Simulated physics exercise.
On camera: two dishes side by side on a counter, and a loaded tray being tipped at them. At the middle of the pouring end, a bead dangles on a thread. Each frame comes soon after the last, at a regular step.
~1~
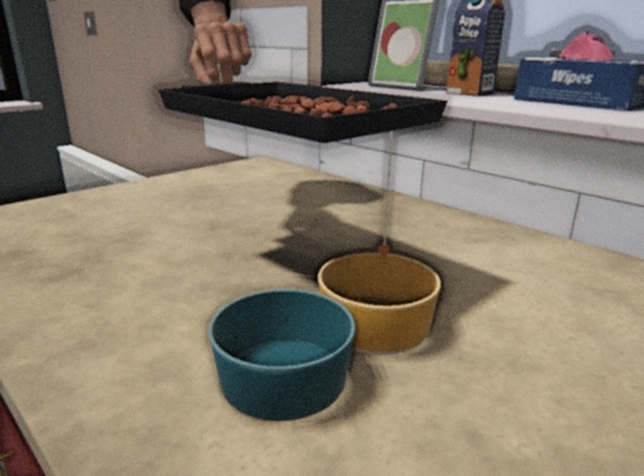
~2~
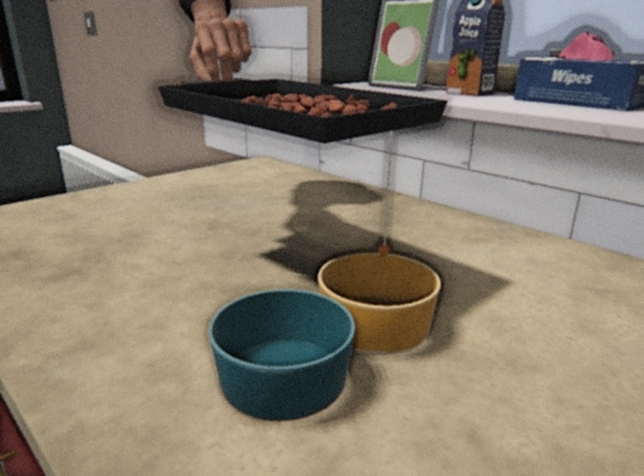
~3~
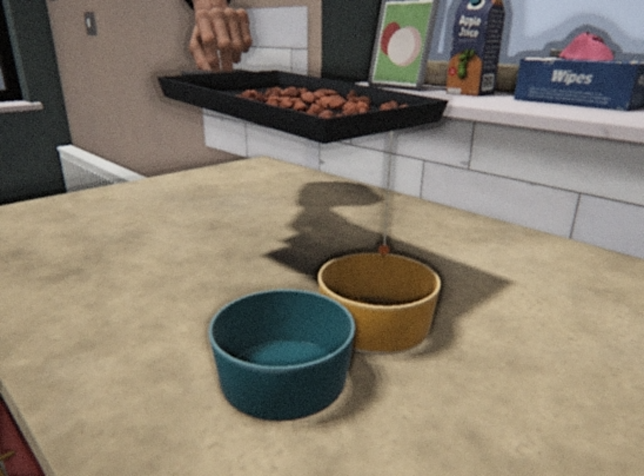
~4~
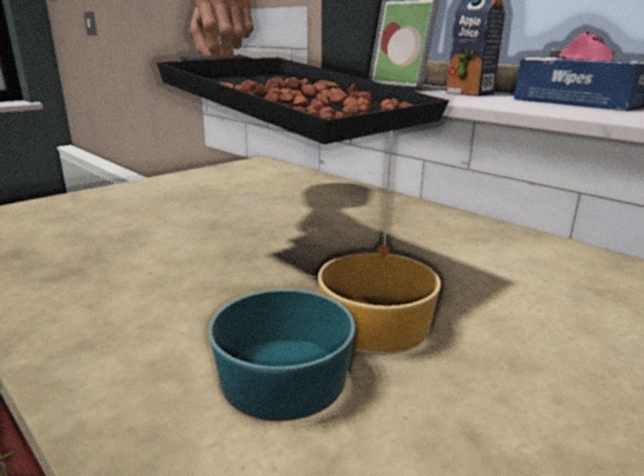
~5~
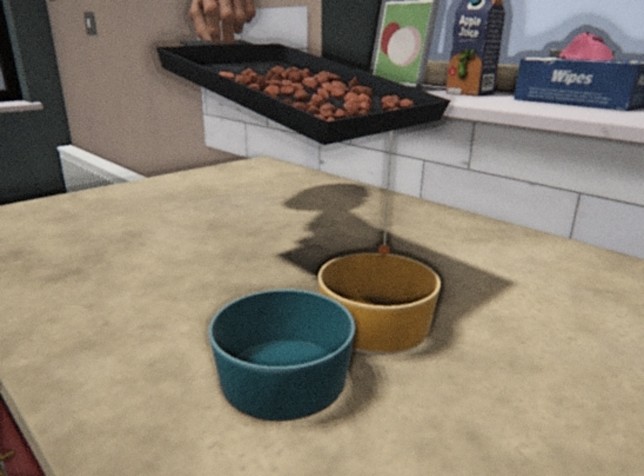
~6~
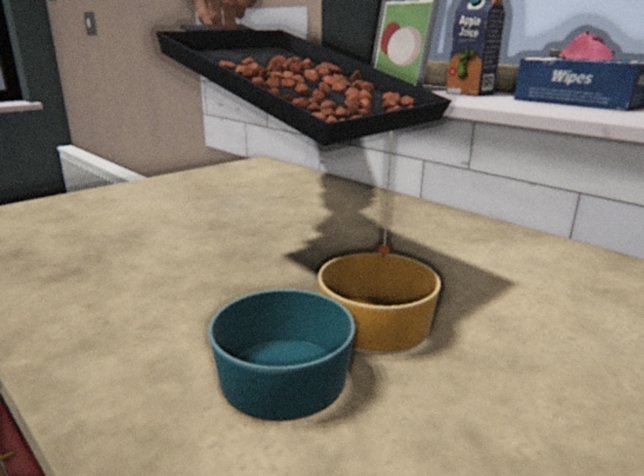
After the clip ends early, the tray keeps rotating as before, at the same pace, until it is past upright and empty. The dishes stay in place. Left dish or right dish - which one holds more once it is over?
The right one holds more.
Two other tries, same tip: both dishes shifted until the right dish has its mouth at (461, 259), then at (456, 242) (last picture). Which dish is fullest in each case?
Place 1 - the dish at left; place 2 - the dish at left.
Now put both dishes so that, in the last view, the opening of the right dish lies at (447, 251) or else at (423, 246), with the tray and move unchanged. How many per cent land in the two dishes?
You'd get near 70 percent first and near 40 percent next.
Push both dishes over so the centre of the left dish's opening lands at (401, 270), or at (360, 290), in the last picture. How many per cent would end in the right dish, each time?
In turn 0 and 20 in a hundred.
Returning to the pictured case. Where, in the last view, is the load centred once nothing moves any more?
It settles centred around (403, 330).
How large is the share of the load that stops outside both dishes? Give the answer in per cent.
It comes to some 50 in a hundred.
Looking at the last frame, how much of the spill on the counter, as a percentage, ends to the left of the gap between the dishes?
That's roughly 0 per cent of the pieces.
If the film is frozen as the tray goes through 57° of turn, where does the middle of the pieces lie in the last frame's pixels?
Near (371, 83).
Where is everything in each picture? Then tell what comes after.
Corners of the pouring end at (325, 116) and (441, 100), level; middle of the load at (321, 111), bits of crushed brick; left dish at (332, 379); right dish at (426, 320); bead on its thread at (384, 250), in the first frame.
Corners of the pouring end at (325, 116) and (442, 100), level; middle of the load at (321, 109), in the second frame.
Corners of the pouring end at (326, 117) and (442, 100), tipped barely, level across its low end; middle of the load at (321, 106), in the third frame.
Corners of the pouring end at (327, 118) and (443, 99), tipped a little, level across its low end; middle of the load at (322, 100), in the fourth frame.
Corners of the pouring end at (328, 119) and (445, 99), tipped a little, level across its low end; middle of the load at (323, 94), in the fifth frame.
Corners of the pouring end at (329, 121) and (446, 99), tipped a little, level across its low end; middle of the load at (324, 89); left dish at (332, 379); right dish at (426, 320), in the sixth frame.
Soon, tray tipped steeply; all on the tray.
A while on, tray tipped right over; about half on the tray; a small part in the right dish; a small part outside both; about a quarter in the air.
Towards the end, tray tipped past a quarter turn; a stray few in the left dish; about half in the right dish; about half outside both.
Finally, tray tipped past a quarter turn; a stray few in the left dish; about half in the right dish; about half outside both.
